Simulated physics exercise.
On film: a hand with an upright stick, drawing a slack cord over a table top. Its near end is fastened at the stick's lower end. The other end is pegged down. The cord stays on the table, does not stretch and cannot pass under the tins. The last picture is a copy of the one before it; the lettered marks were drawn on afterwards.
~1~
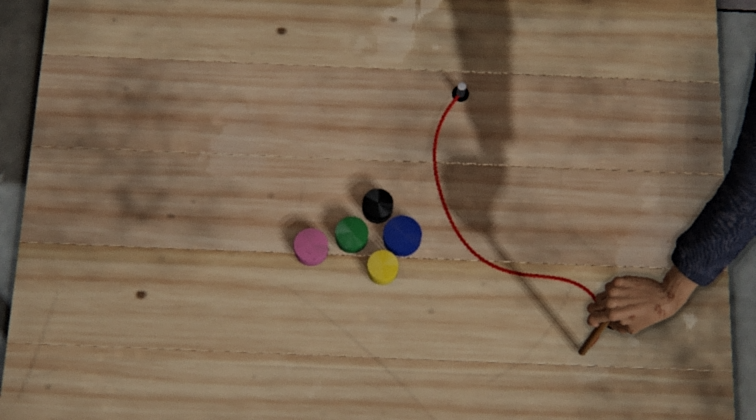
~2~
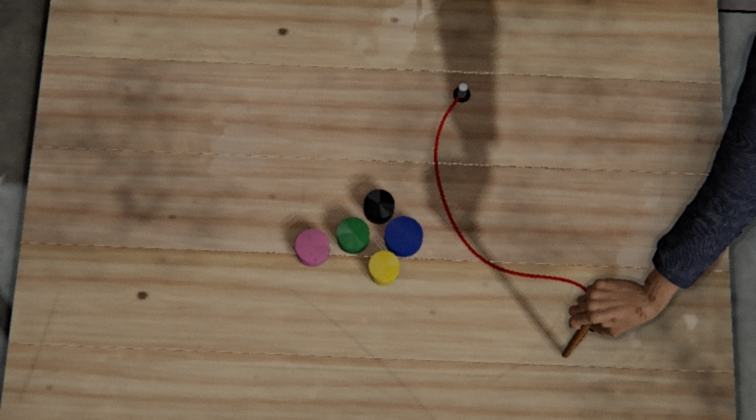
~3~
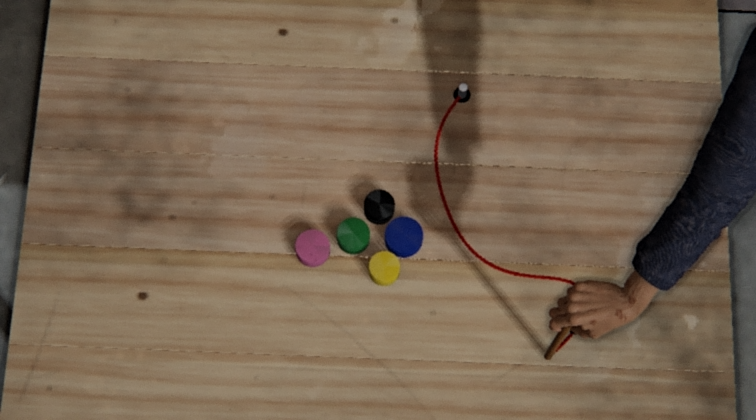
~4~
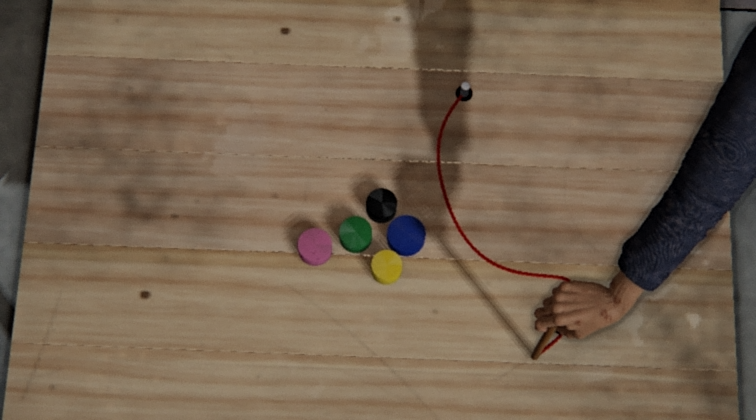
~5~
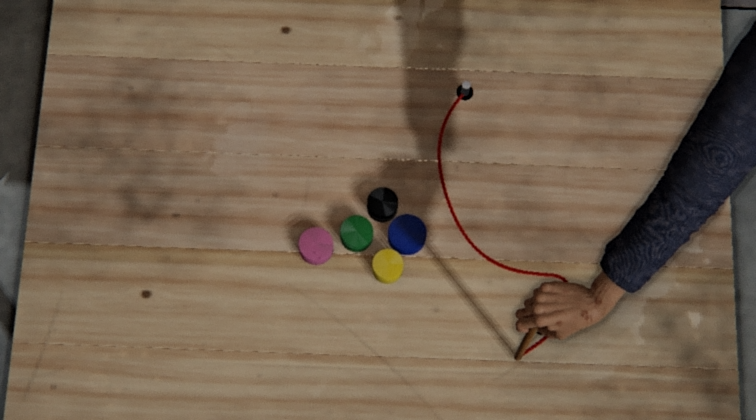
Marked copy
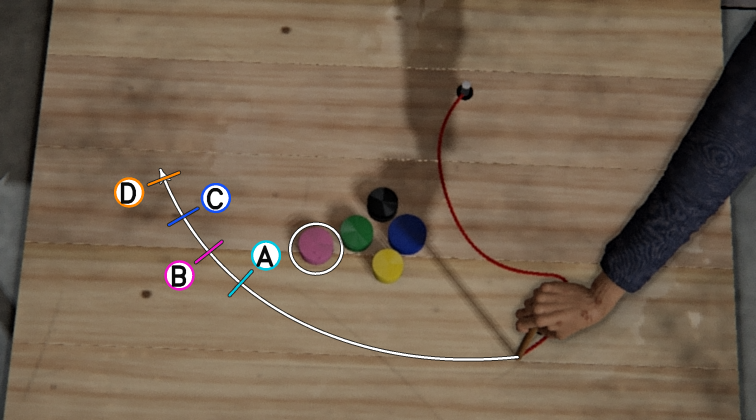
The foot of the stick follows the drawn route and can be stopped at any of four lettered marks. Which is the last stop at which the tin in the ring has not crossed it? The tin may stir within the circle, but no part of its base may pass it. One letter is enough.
Stop at B.
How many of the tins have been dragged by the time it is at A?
The count is none.
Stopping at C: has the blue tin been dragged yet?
Yes.
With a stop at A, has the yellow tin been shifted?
No.
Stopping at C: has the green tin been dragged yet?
By then, yes.
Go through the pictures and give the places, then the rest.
Black tin (378, 206); blue tin (402, 236); pink tin (311, 247), in the first picture.
Pink tin (312, 248); yellow tin (384, 268), in the second picture.
Peg (463, 91); green tin (353, 236), in the third picture.
Black tin (382, 206); blue tin (406, 236), in the fourth picture.
Pink tin (316, 246); yellow tin (388, 266); peg (466, 89), in the fifth picture.
On the marked copy, A at (241, 283); B at (209, 252); C at (183, 217); D at (164, 179); the ring at (316, 249); the route from (518, 357) via (295, 320) to (161, 170).
With B. Early on, foot of the stick (398, 354); pink tin (316, 246).
Further on, foot of the stick (286, 315); pink tin (316, 246).
At the end, foot of the stick (209, 252); green tin (347, 224); black tin (377, 198); blue tin (398, 225); pink tin (316, 246); yellow tin (371, 245); the pink tin is still in its ring.
As for the rest, A is safe but short; C drags the ringed tin to (311, 225); D drags the ringed tin to (303, 202).
